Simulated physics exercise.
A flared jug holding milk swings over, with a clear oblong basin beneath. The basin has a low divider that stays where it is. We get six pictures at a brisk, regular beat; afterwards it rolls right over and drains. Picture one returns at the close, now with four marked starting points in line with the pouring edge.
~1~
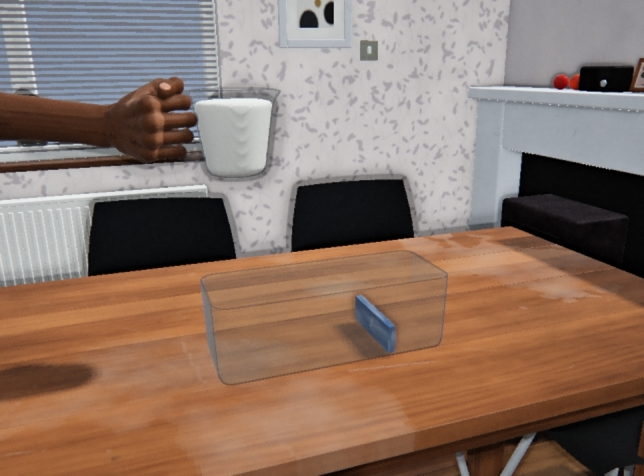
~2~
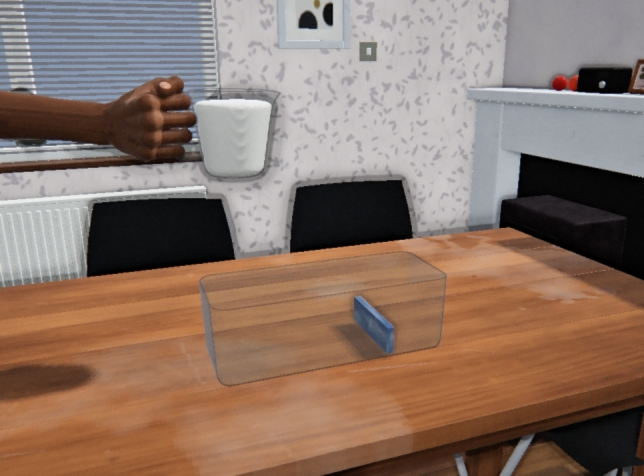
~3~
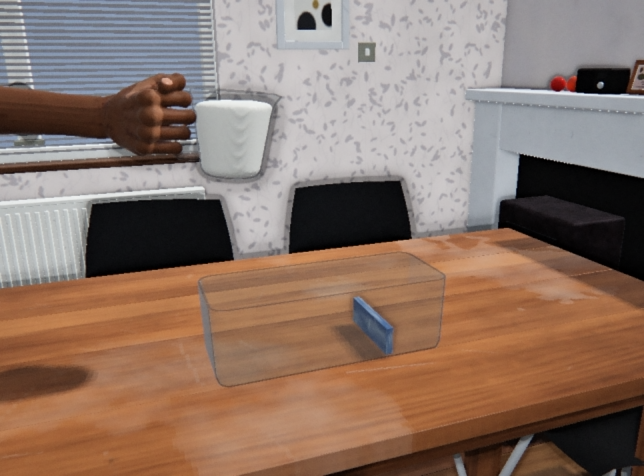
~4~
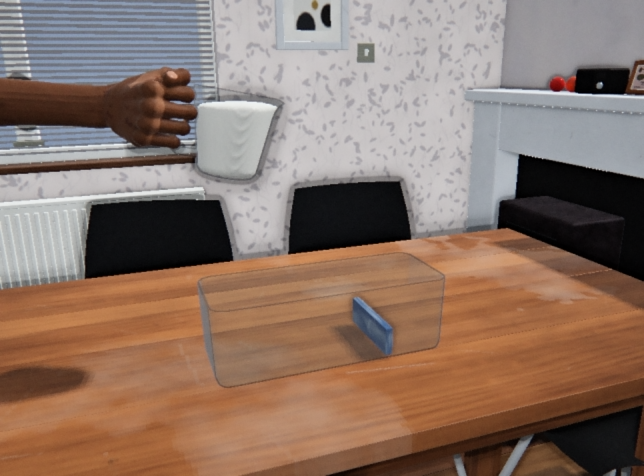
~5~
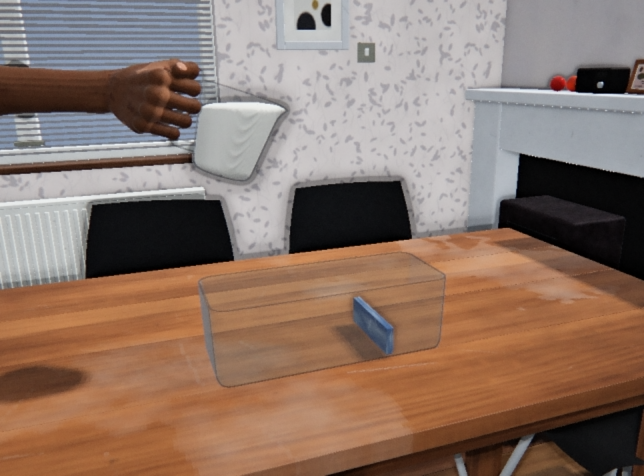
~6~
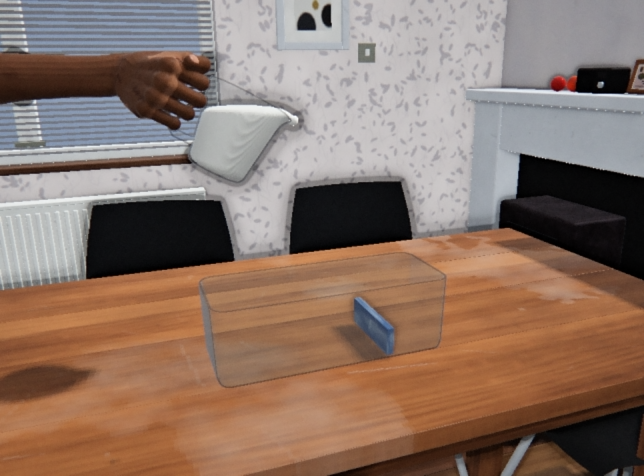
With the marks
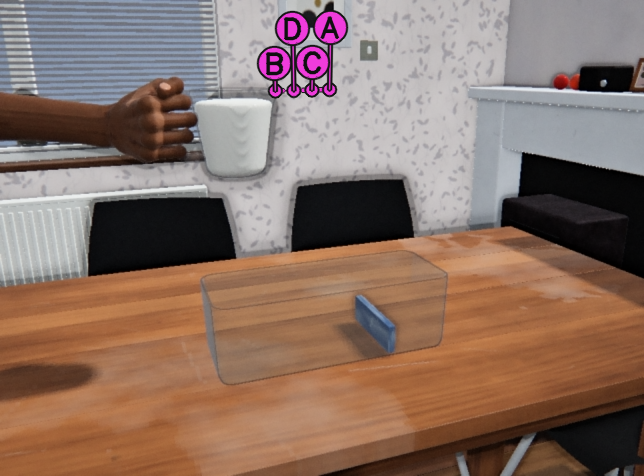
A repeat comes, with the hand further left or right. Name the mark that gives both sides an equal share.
Take C.
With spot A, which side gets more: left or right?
The right side.
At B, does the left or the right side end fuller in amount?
More ends on the left.
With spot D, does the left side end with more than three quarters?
Yes.
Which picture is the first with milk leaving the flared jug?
In picture 6.
On the marked copy, A at (329, 89); B at (275, 91); C at (311, 90); D at (293, 90).
Choosing A, about 15 % ends left of the wall and 82 % right of it; 3 % is lost outside.
Choosing B, about 89 % ends left of the wall and 7 % right of it; 4 % is lost outside.
Choosing C, about 47 % ends left of the wall and 51 % right of it.
Choosing D, about 88 % ends left of the wall and 7 % right of it; 5 % is lost outside.
